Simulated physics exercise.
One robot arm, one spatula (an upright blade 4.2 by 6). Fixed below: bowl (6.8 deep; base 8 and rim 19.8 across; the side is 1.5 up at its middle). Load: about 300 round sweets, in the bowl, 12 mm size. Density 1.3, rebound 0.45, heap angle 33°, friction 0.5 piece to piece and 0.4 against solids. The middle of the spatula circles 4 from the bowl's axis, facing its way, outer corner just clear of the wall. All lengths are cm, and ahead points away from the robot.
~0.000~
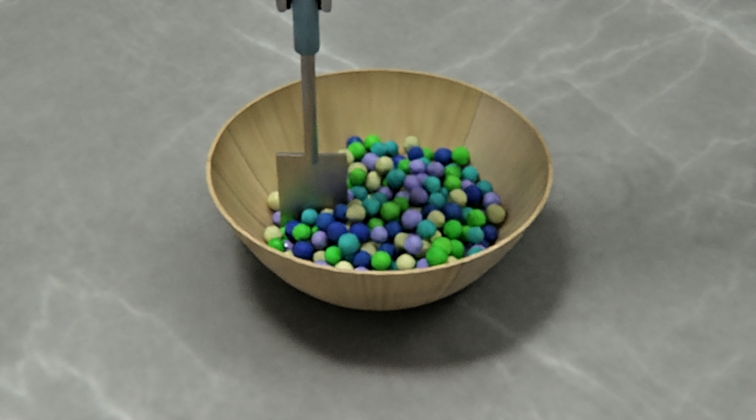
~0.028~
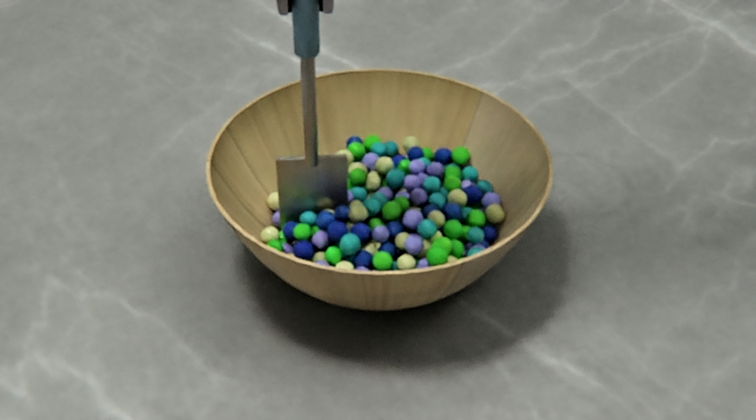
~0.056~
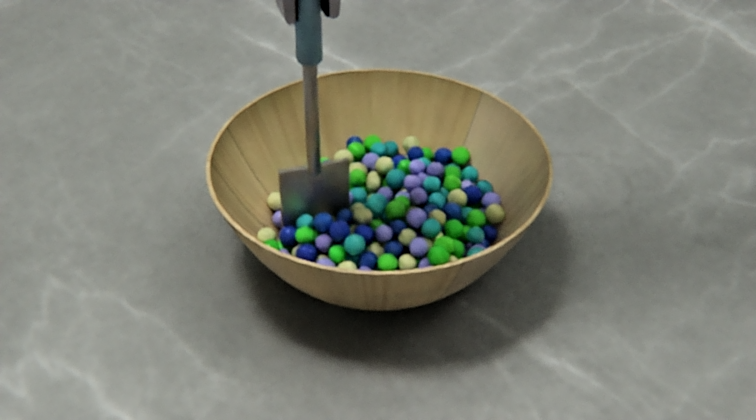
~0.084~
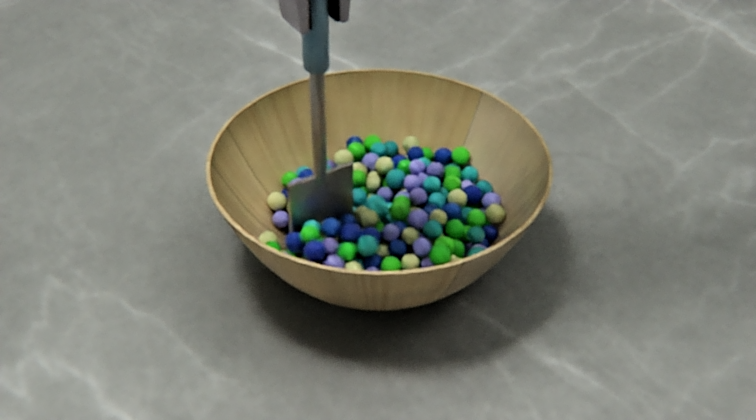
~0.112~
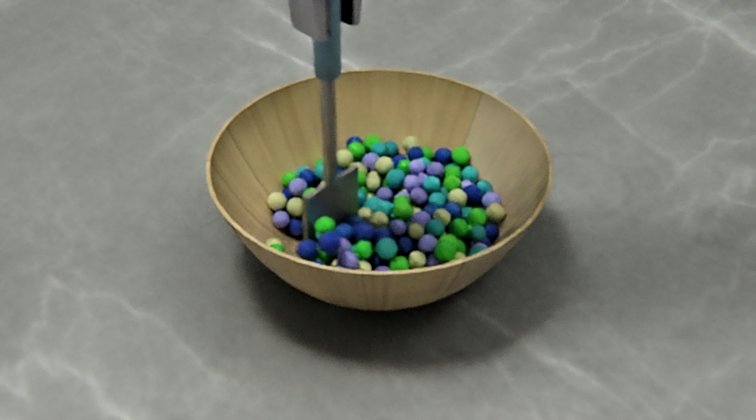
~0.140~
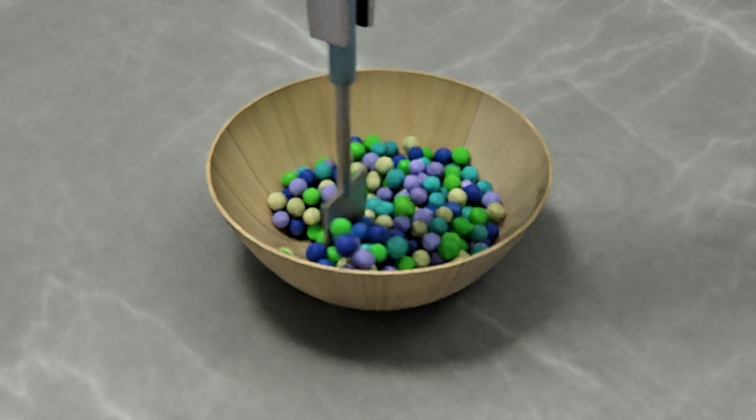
Spatula held by a robot arm sweeping rightward through small coloured balls in a wooden bowl, turning edge-on as it pushes them.
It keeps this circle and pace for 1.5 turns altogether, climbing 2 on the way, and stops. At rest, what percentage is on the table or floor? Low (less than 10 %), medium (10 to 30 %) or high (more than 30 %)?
On the table or floor the share is low, less than 10 %.
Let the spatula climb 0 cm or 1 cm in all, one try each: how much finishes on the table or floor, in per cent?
About 0 and 0 per cent.
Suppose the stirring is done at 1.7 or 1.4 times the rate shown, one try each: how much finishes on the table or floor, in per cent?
Some 15 and 5 per cent.
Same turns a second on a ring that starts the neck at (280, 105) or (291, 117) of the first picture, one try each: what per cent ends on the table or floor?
About 0 and 0 per cent.
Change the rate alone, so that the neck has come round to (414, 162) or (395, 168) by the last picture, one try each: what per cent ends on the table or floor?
Some 20 and 15 per cent.
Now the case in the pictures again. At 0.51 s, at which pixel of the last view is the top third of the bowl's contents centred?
Around (381, 133).
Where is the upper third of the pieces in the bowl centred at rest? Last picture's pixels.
Around (421, 195).
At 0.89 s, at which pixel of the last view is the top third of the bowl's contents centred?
Near (375, 248).
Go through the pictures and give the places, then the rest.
The first frame shows spatula neck at (311, 133), 0° round; upper third of the load around (403, 202), from x 275 to 495, top at y 145; 304 in the bowl.
The second frame shows spatula neck at (311, 136), 5° round; upper third of the load around (396, 203), from x 270 to 495, top at y 145.
The third frame shows spatula neck at (313, 144), 18° round; upper third of the load around (395, 213), from x 265 to 495, top at y 145.
The fourth frame shows spatula neck at (320, 152), 32° round; upper third of the load around (391, 223), from x 270 to 495, top at y 145.
The fifth frame shows spatula neck at (330, 160), 46° round; upper third of the load around (389, 228), from x 275 to 495, top at y 145.
The sixth frame shows spatula neck at (344, 165), 60° round; upper third of the load around (396, 228), from x 275 to 495, top at y 145; 304 in the bowl.
By 0.51 s, 248° round, highest piece 8 above the table; 303 in the bowl, 1 on the table or floor.
By 0.89 s, 76° round, highest piece 7 above the table; 303 in the bowl, 1 on the table or floor.
By 1.27 s, 180° round, highest piece 5 above the table; 303 in the bowl, 1 on the table or floor.
By 1.97 s, 180° round, highest piece 5 above the table; 303 in the bowl, 1 on the table or floor.
Final count, 303 in the bowl, 1 on the table or floor. That is 0 % on the table or floor.
